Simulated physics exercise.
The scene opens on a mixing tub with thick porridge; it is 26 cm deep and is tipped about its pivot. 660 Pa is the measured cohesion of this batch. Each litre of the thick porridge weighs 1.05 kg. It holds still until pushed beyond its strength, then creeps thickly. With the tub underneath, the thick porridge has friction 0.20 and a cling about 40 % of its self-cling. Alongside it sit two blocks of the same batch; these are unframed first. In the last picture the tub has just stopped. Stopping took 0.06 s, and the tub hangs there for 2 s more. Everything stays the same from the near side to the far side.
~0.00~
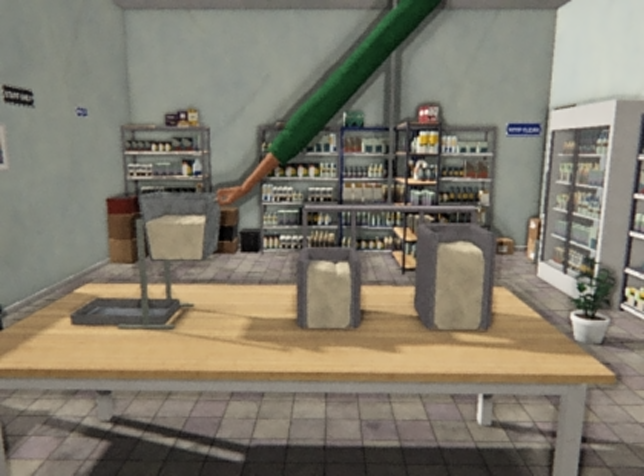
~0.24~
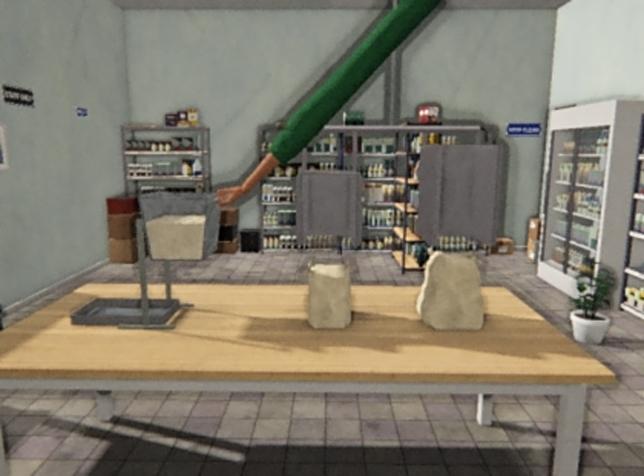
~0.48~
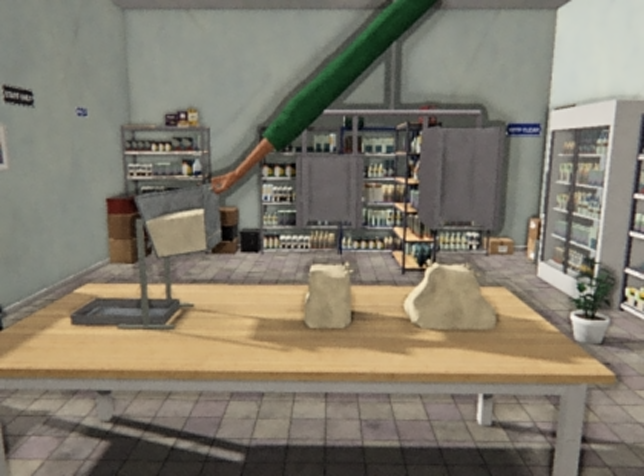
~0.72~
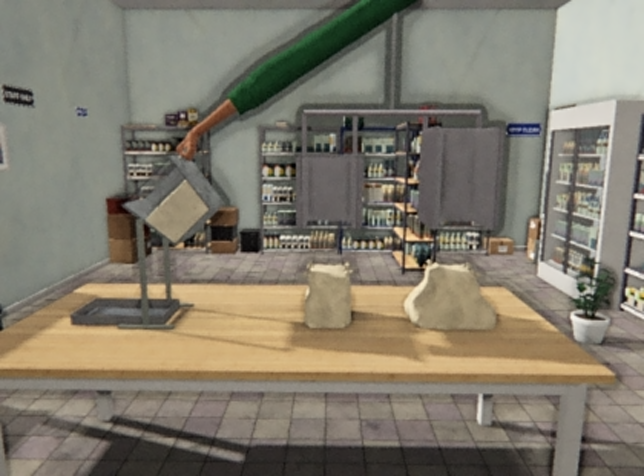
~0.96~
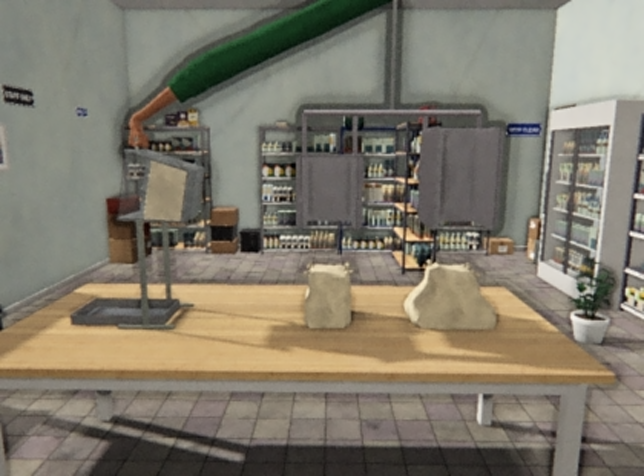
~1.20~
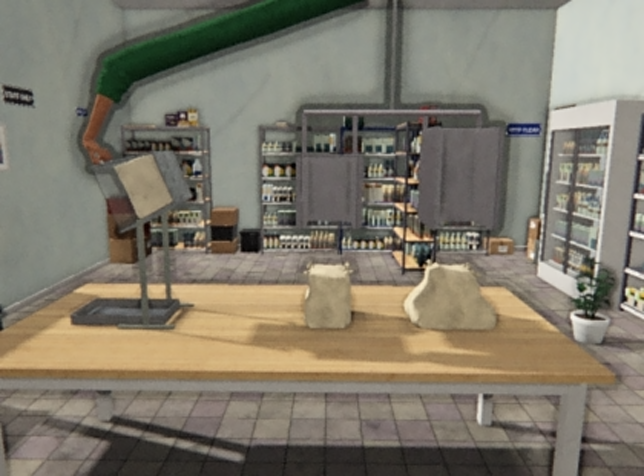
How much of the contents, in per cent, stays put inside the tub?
About 0 per cent.
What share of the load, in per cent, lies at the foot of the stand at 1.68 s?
10 %.
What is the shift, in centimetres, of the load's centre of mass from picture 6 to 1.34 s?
Distance: About 9 cm.
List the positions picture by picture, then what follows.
The first frame shows handle-side rim at (207, 198), tilt 0 degrees; highest point of the thick porridge at (148, 223); test blocks 24 cm, 34 cm high (left to right).
The second frame shows handle-side rim at (207, 198), tilt 0 degrees; highest point of the thick porridge at (148, 223); test blocks 24 cm, 30 cm high (left to right).
The third frame shows handle-side rim at (201, 187), tilt 10 degrees; highest point of the thick porridge at (200, 214); test blocks 23 cm, 24 cm high (left to right).
The fourth frame shows handle-side rim at (169, 158), tilt 44 degrees; highest point of the thick porridge at (184, 182); test blocks 23 cm, 24 cm high (left to right).
The fifth frame shows handle-side rim at (125, 152), tilt 80 degrees; highest point of the thick porridge at (154, 162); test blocks 23 cm, 24 cm high (left to right).
The sixth frame shows handle-side rim at (91, 169), tilt 111 degrees; highest point of the thick porridge at (148, 157); test blocks 23 cm, 24 cm high (left to right).
By 1.34 s, the tub is at 111 degrees and holds 99 %.
By 1.51 s, the tub is at 111 degrees and holds 23 %.
By 1.68 s, the tub is at 111 degrees and holds 0 %.
By 1.85 s, the tub is at 111 degrees and holds 0 %.
By 3.20 s, at the end, the tub is at 111 degrees and holds 0 %.
